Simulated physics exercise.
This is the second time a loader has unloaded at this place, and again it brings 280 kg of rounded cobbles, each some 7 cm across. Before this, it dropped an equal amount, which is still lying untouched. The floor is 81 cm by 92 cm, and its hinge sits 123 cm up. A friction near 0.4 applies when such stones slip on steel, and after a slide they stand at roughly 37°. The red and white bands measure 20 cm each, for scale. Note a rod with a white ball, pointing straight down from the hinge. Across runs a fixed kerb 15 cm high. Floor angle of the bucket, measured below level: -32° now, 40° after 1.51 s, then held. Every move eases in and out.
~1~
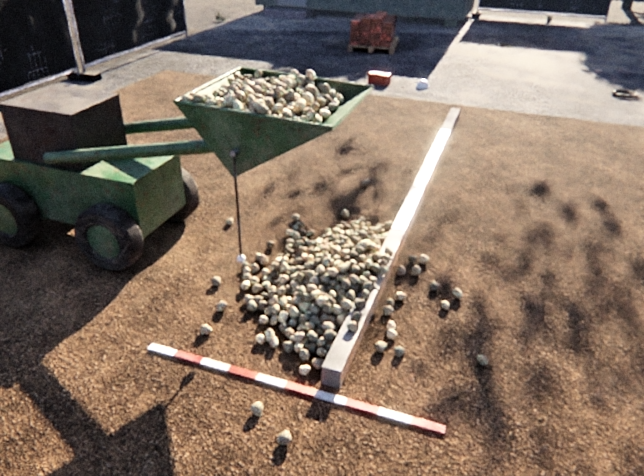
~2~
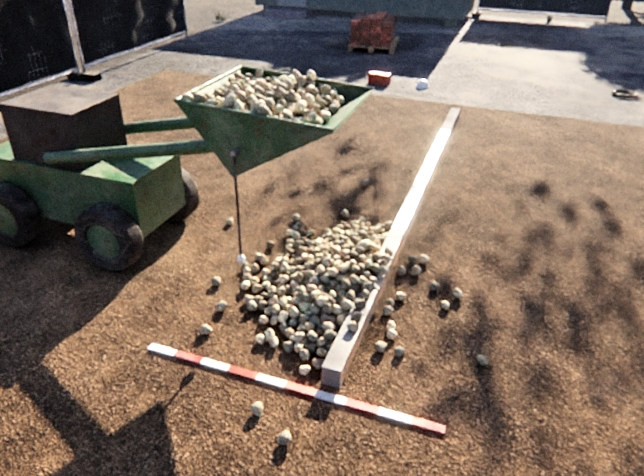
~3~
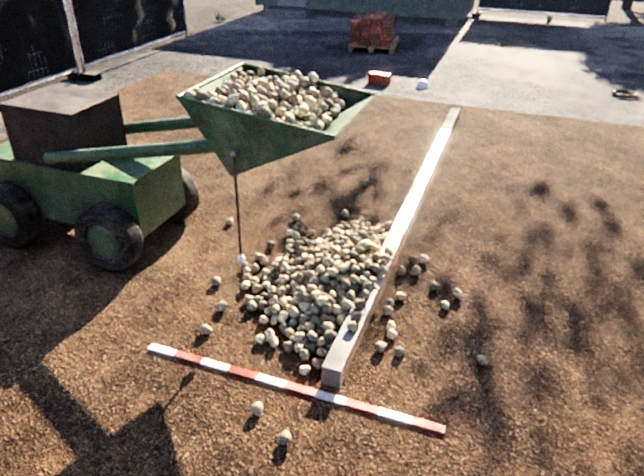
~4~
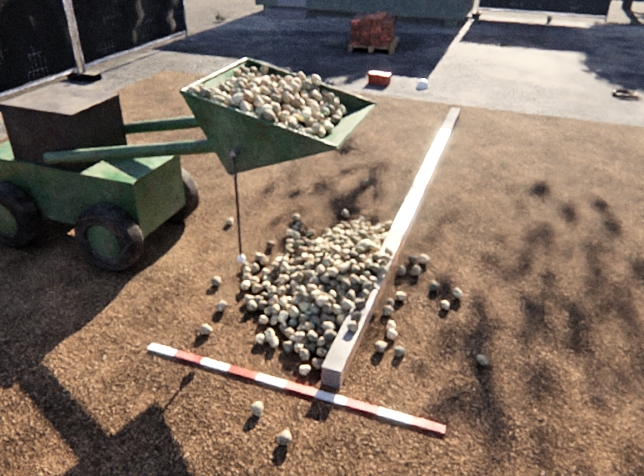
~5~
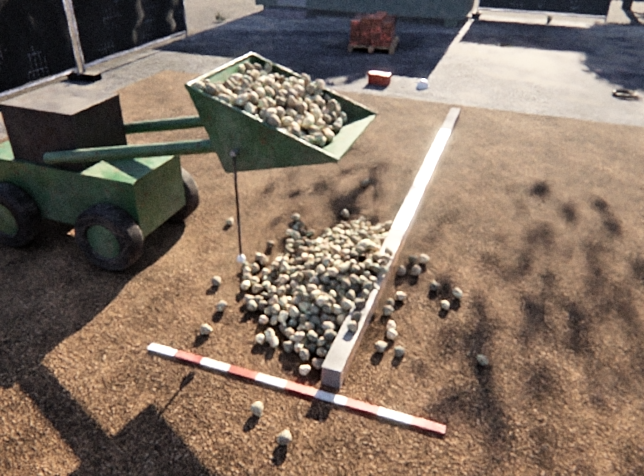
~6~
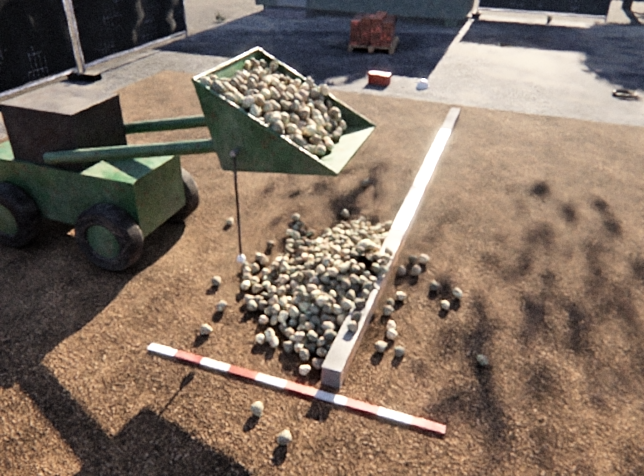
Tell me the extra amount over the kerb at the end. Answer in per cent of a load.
63 per cent.
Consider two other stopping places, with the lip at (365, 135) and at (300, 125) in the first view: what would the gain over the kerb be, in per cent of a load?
I'd expect near 90 per cent first and near 25 per cent next.
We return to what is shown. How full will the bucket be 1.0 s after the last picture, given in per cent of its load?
Around 30 per cent of the load is still inside.
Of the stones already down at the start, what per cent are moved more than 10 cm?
Roughly 5 % of them.
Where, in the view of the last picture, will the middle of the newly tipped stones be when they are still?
I'd put their centre close to (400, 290).
Then, 0.5 s after the last picture the floor is at 29°; in per cent of one load, 98 in the bucket, 99 on this side of the kerb, 3 over the kerb; the foremost stones are at (431, 305).
Then, 1.0 s after the last picture the floor is at 40°; in per cent of one load, 30 in the bucket, 155 on this side of the kerb, 14 over the kerb; the foremost stones are at (442, 299).
Then, 1.4 s after the last picture the floor is at 40°; in per cent of one load, 2 in the bucket, 150 on this side of the kerb, 48 over the kerb; the foremost stones are at (483, 334).
Then, 3.8 s after the last picture the floor is at 40°; in per cent of one load, 0 in the bucket, 134 on this side of the kerb, 66 over the kerb; the foremost stones are at (557, 339). Net gain over the kerb, 63.
